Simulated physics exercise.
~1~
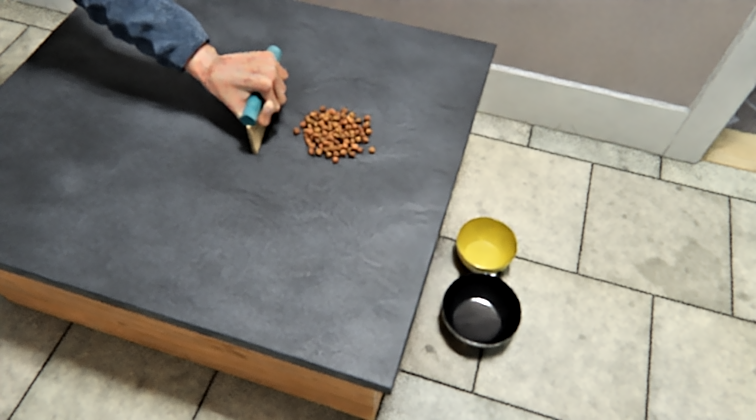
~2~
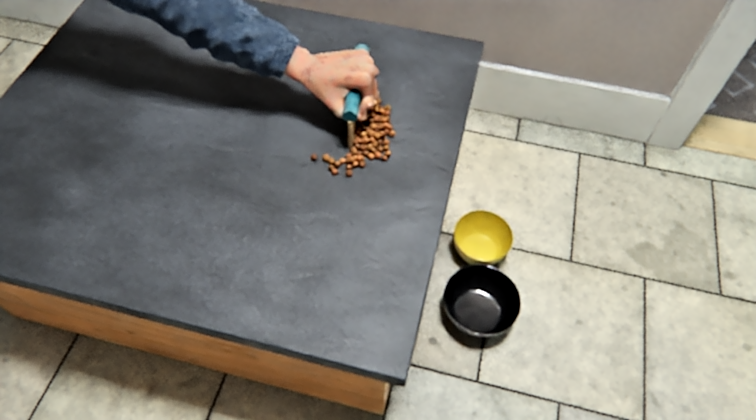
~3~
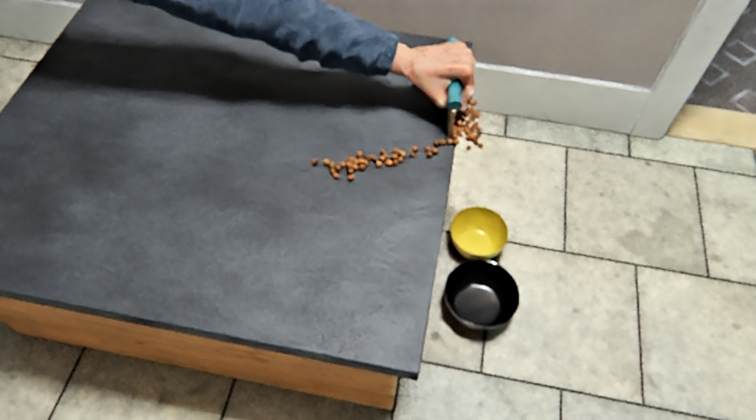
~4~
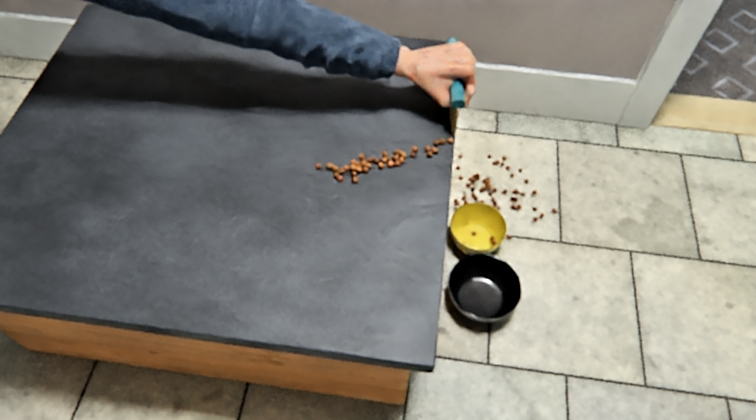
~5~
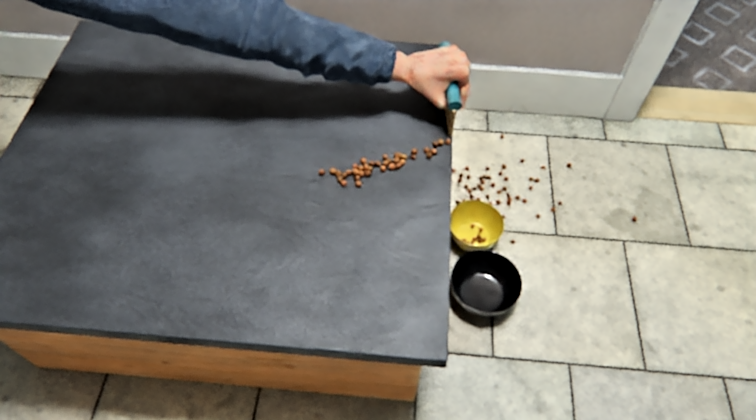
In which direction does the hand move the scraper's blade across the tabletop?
The blade moves to the right, towards the edge of the table beside the bowls.
A hand pushing brown cereal balls across a dark tabletop with a scraper, many scattering onto floor tiles, few landing in the yellow bowl.
